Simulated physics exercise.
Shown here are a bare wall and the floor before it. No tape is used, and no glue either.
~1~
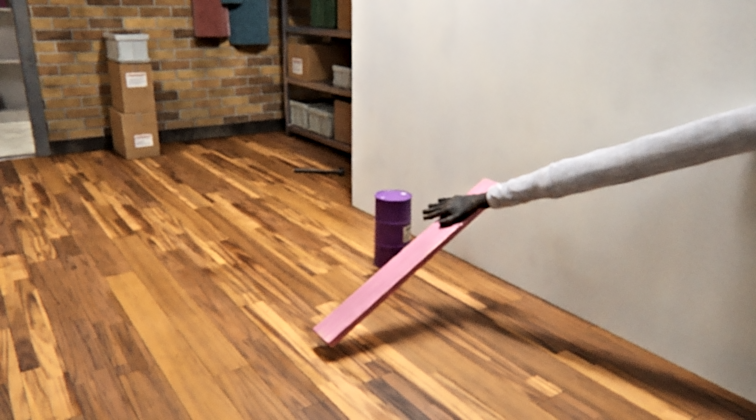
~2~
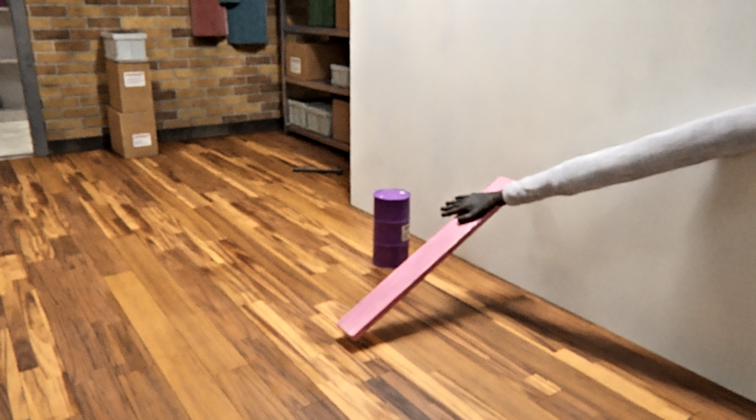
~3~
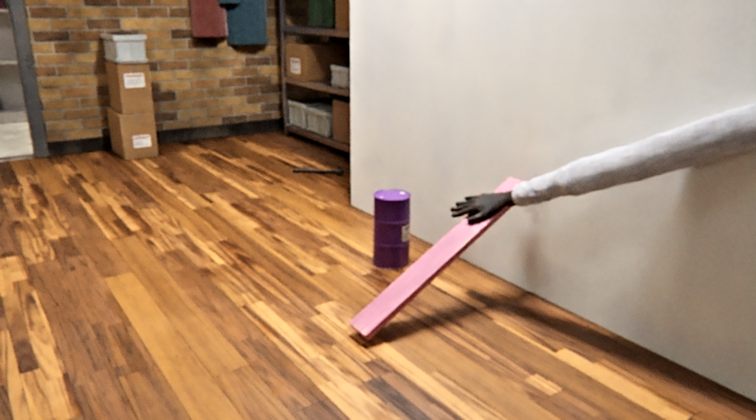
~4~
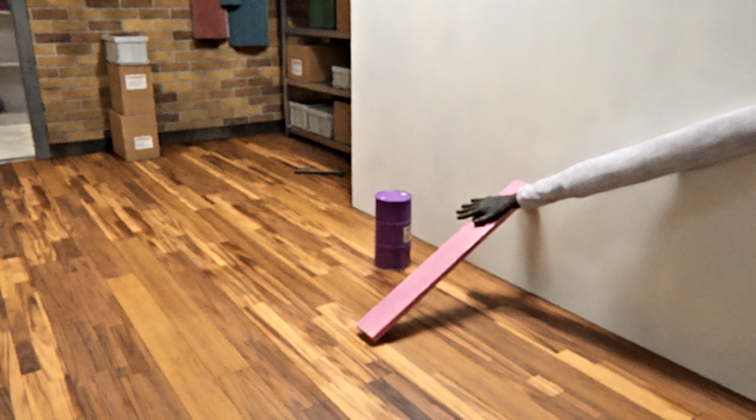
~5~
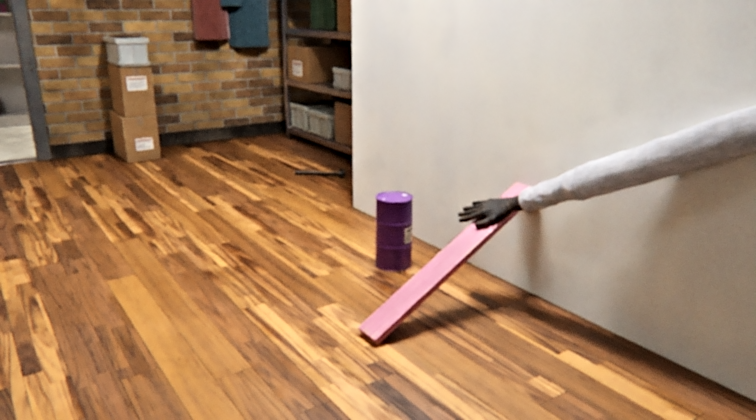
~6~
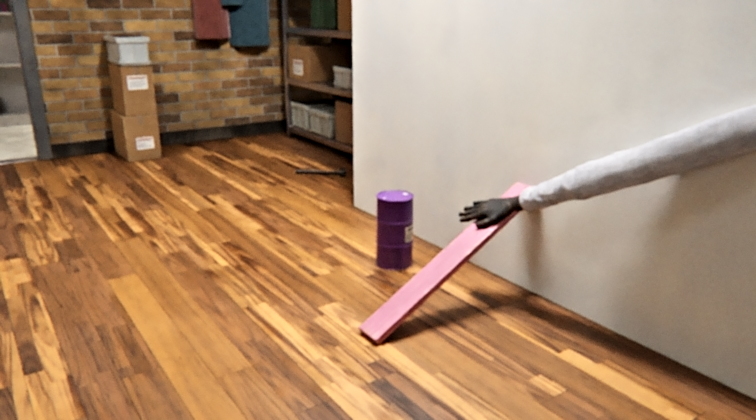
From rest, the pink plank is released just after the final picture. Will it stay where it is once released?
It fails to stand.
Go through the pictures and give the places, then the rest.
On its way; pink plank (414, 257); purple canister (393, 230), in the first frame.
On its way; pink plank (434, 253); purple canister (391, 228), in the second frame.
On its way; pink plank (445, 253); purple canister (392, 229), in the third frame.
On its way; pink plank (450, 255); purple canister (393, 230), in the fourth frame.
Propped up under the hand; pink plank (452, 258); purple canister (394, 231), in the fifth frame.
Propped up under the hand; pink plank (453, 257); purple canister (395, 230), in the sixth frame.
Then, 0.30 s later than the last frame, pink plank 13° lower than it was left near (445, 281).
Then, 0.40 s later than the last frame, pink plank 29° lower than it was left near (438, 314).
When it is over, moved from the start, pink plank; purple canister as before. End places, in pixels of the last picture, pink plank near (438, 312). The plank slips out.
